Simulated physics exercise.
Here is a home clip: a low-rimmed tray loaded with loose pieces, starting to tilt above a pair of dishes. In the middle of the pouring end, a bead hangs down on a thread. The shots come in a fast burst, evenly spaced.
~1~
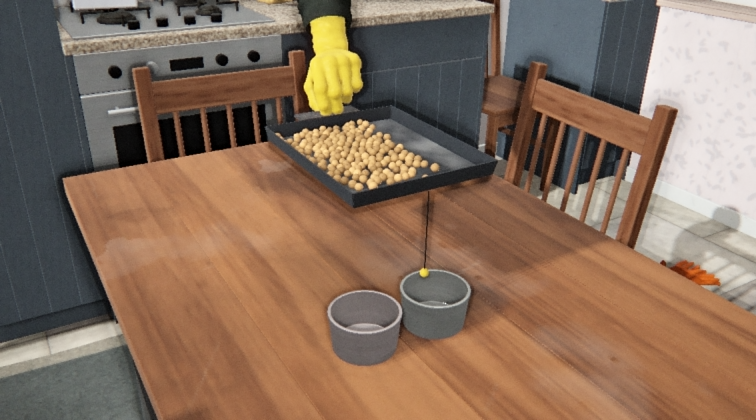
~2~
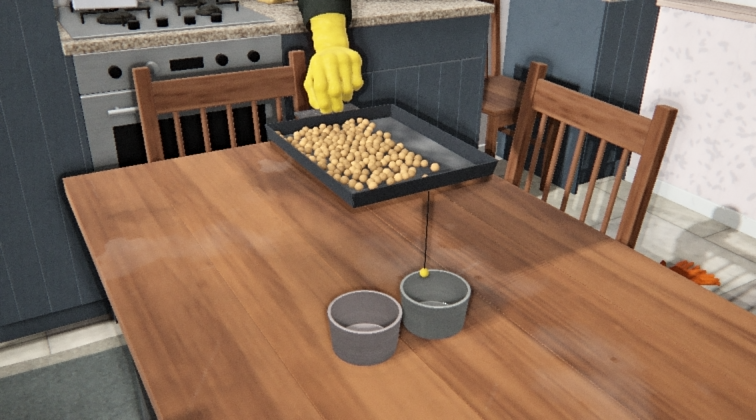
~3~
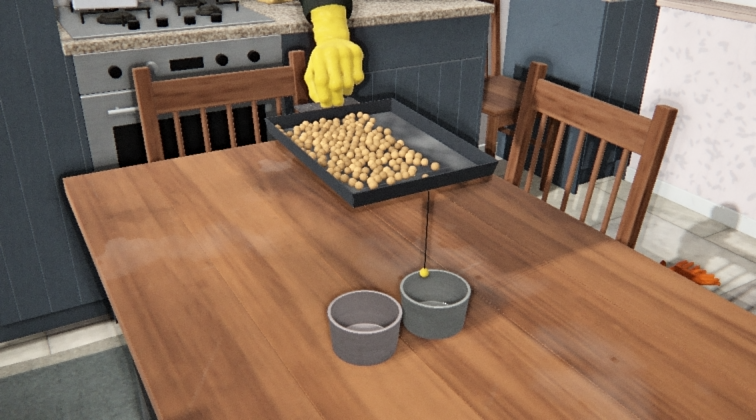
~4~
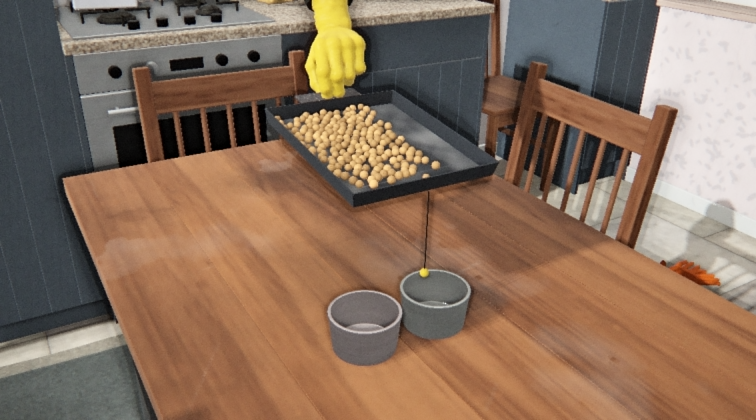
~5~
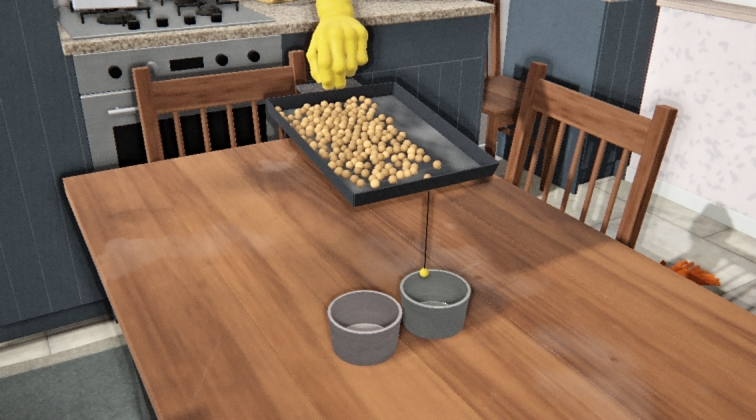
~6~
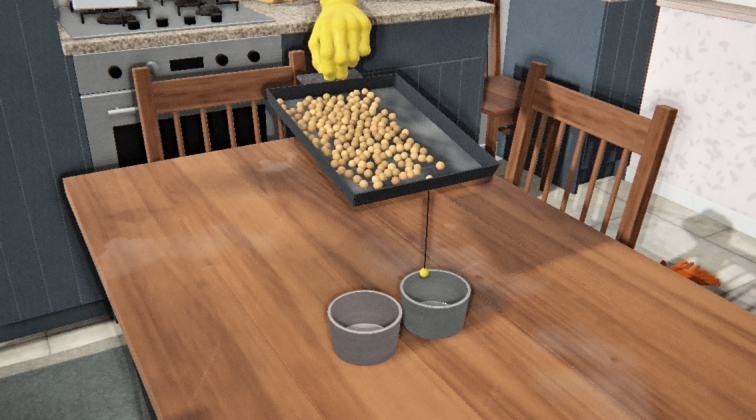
In a kitchen, a yellow-gloved hand raised the back of a dark tray of small round beads above two grey dishes on a wooden table, tilting it slightly, and the beads shifted a little.
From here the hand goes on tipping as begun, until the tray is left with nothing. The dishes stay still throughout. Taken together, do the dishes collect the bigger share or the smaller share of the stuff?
Most never reaches the dishes.
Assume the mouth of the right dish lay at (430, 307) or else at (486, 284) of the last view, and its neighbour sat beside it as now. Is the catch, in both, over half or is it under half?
Try 1: A lesser share; try 2: The greater share.
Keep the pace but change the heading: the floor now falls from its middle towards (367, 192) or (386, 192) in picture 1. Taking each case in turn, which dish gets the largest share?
Taking them in order: Left side, followed by left side.
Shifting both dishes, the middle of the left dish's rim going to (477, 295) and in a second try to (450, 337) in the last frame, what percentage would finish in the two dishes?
First try: Roughly 40 per cent; second try: Roughly 10 per cent.
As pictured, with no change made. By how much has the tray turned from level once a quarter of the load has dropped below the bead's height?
About 85 degrees.
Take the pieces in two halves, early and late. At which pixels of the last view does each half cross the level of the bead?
I'd put it at roughly (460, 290), and after that at roughly (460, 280).
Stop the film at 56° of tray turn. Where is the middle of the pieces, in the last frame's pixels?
The middle of the pieces lands at roughly (421, 163).
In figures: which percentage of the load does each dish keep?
Roughly 0 in a hundred end in the left dish and roughly 10 in a hundred in the right dish.
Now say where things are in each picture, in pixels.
Corners of the pouring end (354, 192) and (494, 160), level; middle of the load (347, 151), round wooden beads; left dish (383, 344); right dish (454, 318); bead on its thread (424, 273), in the first frame.
Corners of the pouring end (354, 192) and (494, 160), level; middle of the load (347, 150), in the second frame.
Corners of the pouring end (354, 192) and (494, 160), tipped barely, level across its low end; middle of the load (347, 146), in the third frame.
Corners of the pouring end (355, 192) and (495, 161), tipped a little, level across its low end; middle of the load (348, 141), in the fourth frame.
Corners of the pouring end (356, 192) and (495, 162), tipped a little, level across its low end; middle of the load (349, 136), in the fifth frame.
Corners of the pouring end (356, 192) and (496, 162), tipped a little, level across its low end; middle of the load (352, 132), the larger part on the move; left dish (383, 344); right dish (454, 318), in the sixth frame.
Just after the last frame, tray tipped steeply; almost all on the tray; just a few in the air.
A moment on, tray tipped right over; roughly a quarter on the tray; just a few in the left dish; about a tenth in the right dish; roughly half outside both; roughly a quarter in the air.
Further on, tray tipped past a quarter turn; just a few in the left dish; about a tenth in the right dish; the larger part outside both.
When it is over, tray tipped past a quarter turn; just a few in the left dish; about a tenth in the right dish; the larger part outside both.
